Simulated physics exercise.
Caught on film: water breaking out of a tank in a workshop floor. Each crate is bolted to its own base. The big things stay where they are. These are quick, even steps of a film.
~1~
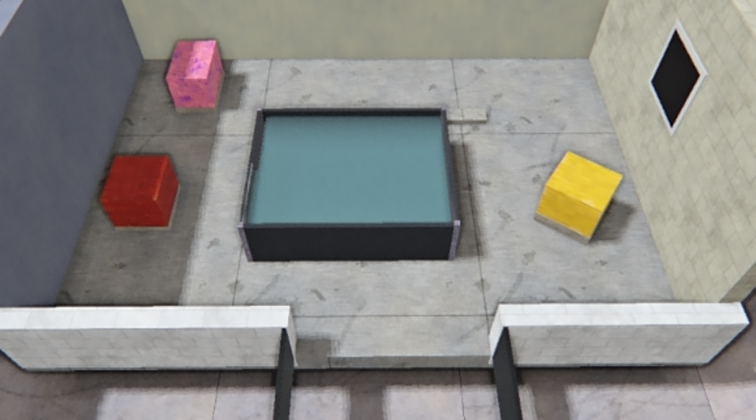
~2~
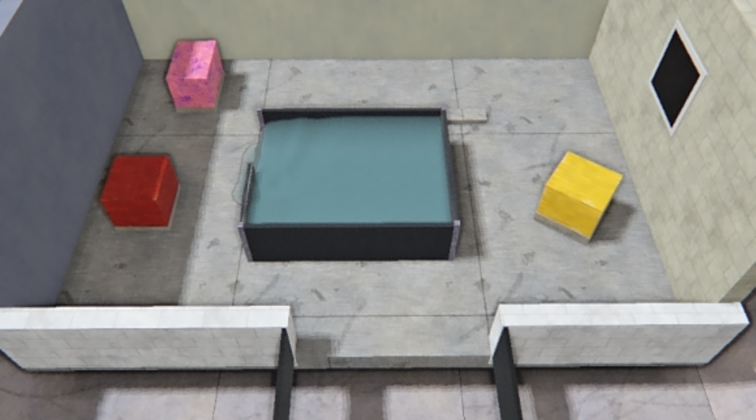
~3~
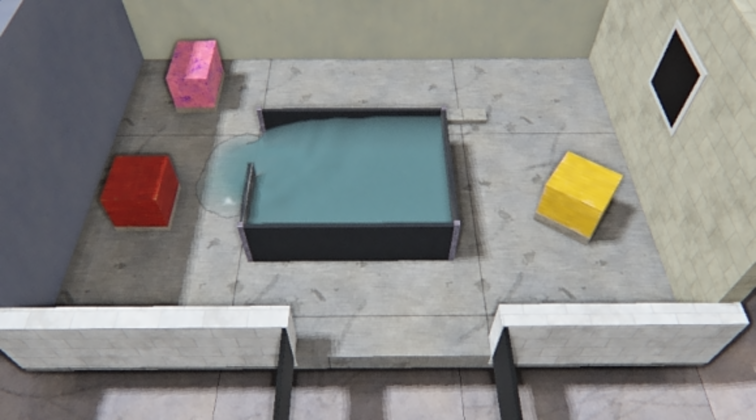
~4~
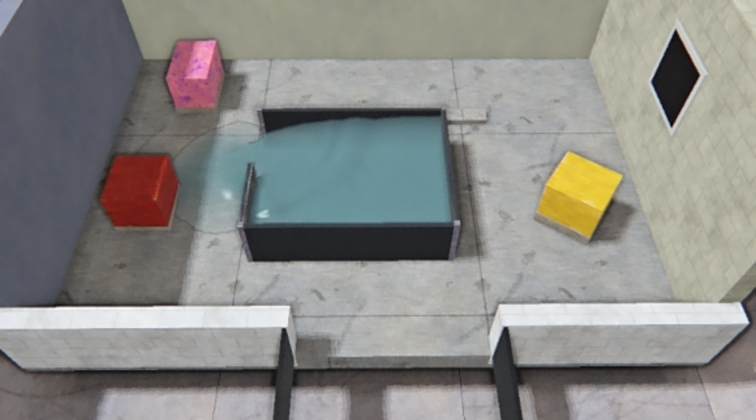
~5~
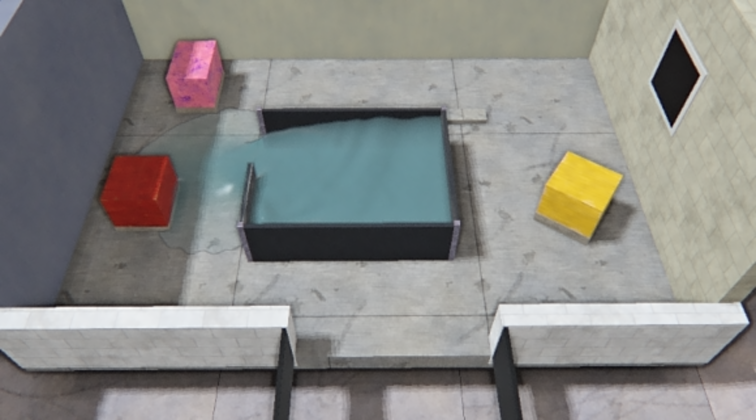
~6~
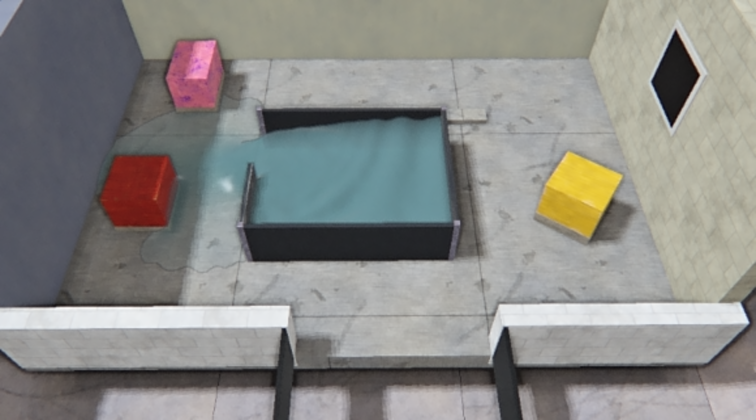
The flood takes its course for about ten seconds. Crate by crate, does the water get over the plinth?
In the end: The red crate is wetted; the yellow crate escapes dry; the pink crate is wetted.
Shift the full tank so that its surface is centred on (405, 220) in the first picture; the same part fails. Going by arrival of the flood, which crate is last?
I say the yellow crate.
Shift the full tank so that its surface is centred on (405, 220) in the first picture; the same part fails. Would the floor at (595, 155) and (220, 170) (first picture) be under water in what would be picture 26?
In that order: Clear, wet.
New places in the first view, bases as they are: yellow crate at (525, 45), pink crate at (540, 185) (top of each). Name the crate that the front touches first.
That is the one in red.
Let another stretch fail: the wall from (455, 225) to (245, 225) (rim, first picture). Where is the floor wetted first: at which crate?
That is the one in red.
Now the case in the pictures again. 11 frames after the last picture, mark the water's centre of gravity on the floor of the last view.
Around (278, 183).
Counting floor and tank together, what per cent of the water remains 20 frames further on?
About 100 per cent.
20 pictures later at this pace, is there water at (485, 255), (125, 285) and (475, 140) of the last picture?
As listed: No water, under water, not flooded.
A moment on, water covers 20 % of the floor; the red crate water round its plinth, the yellow crate not reached, the pink crate water round its plinth.
Next, water covers 30 % of the floor; the red crate water round its plinth, the yellow crate not reached, the pink crate water round its plinth.
Then, water covers 45 % of the floor; the red crate water round its plinth, the yellow crate not reached, the pink crate water round its plinth.
Later, water covers 75 % of the floor; the red crate water round its plinth, the yellow crate water round its plinth, the pink crate water round its plinth.
In the end, water covers 95 % of the floor; the red crate was topped, the yellow crate stayed above the water, the pink crate was topped.
